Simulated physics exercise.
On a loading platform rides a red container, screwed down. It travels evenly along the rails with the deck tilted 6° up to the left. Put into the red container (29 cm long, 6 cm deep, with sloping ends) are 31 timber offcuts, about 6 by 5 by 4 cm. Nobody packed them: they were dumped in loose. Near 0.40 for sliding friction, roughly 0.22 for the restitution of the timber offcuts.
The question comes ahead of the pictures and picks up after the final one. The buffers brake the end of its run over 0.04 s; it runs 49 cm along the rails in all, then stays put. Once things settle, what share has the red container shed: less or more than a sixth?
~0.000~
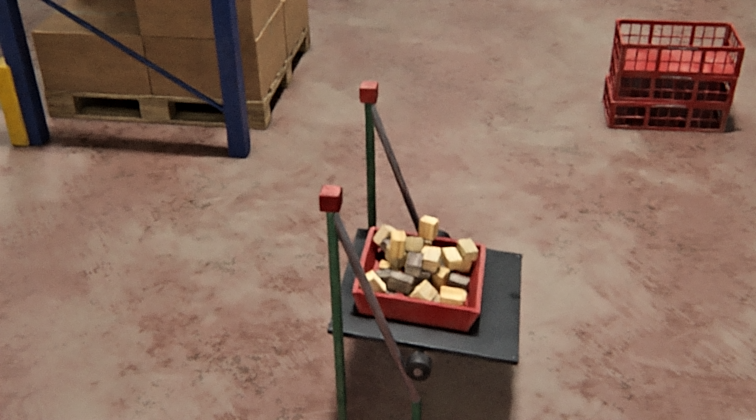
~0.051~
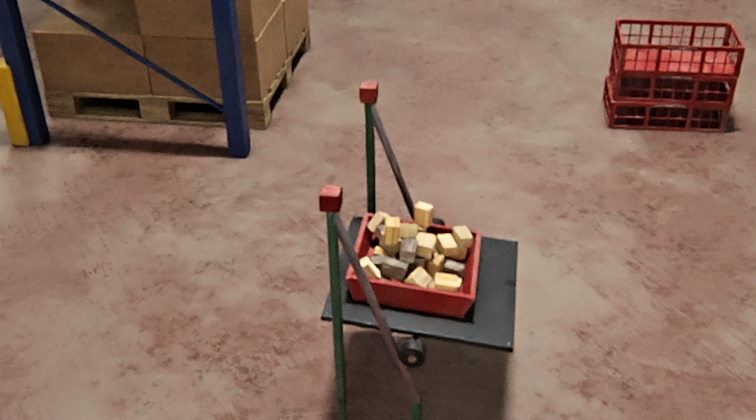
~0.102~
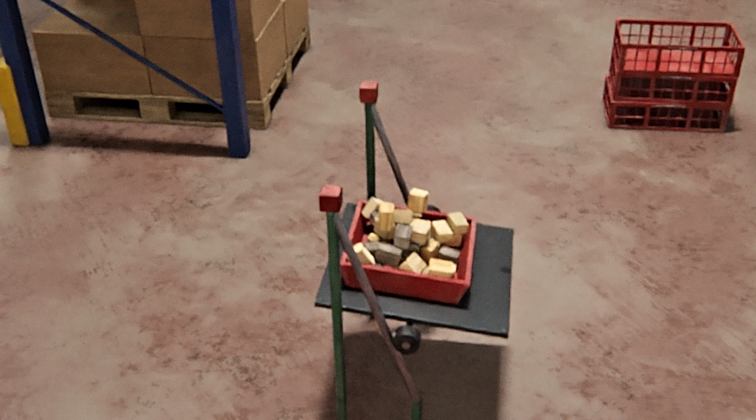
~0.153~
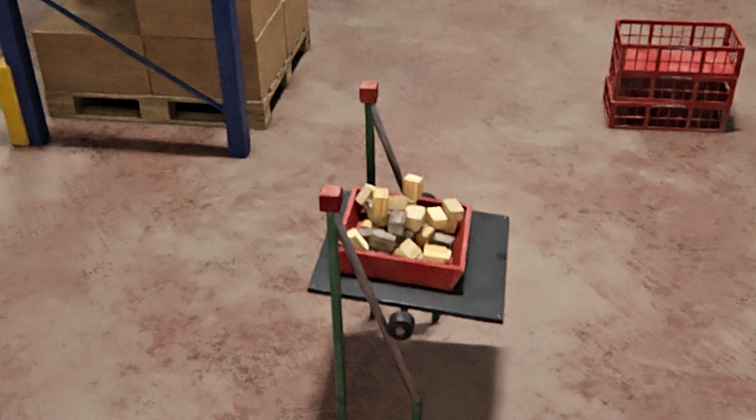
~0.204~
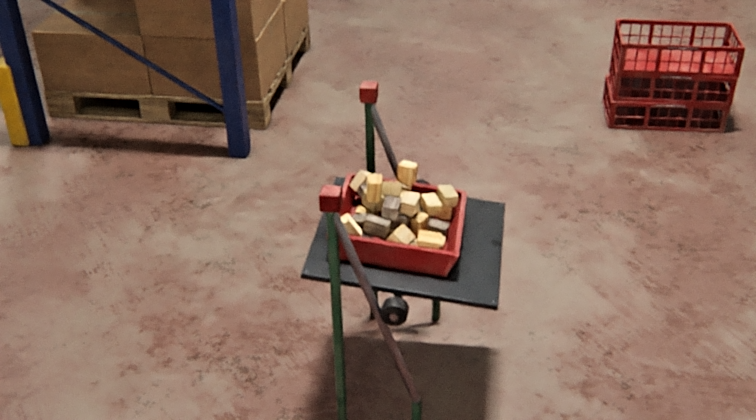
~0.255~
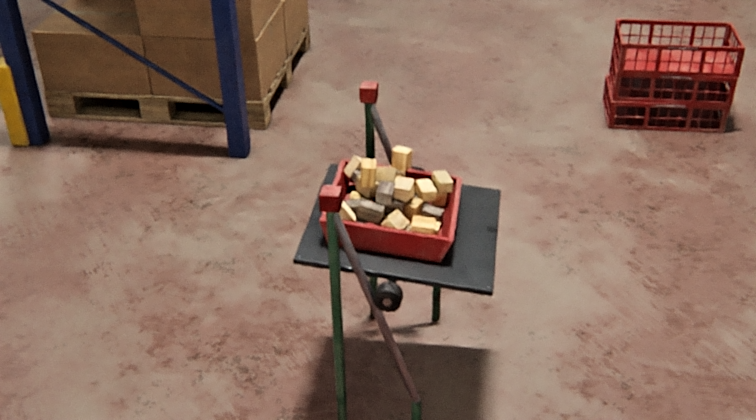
The escaping share stays beneath one sixth.
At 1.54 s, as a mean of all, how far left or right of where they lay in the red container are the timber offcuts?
On average they end up some 2 cm further left.
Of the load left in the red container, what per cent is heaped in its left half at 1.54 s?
Around 70 per cent.
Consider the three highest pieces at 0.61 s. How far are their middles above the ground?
Their middles average near 98 cm high.
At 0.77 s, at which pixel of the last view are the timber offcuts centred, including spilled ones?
Somewhere around pixel (344, 128).
After 0.49 s, the buffers are touched.
After 0.61 s, red container 31 in, 0 out.
After 0.77 s, red container 31 in, 0 out.
After 0.99 s, red container 31 in, 0 out.
Final count (at 1.54 s), red container 30 in, 1 out. Asked share, 1 of 31, 3 per cent.
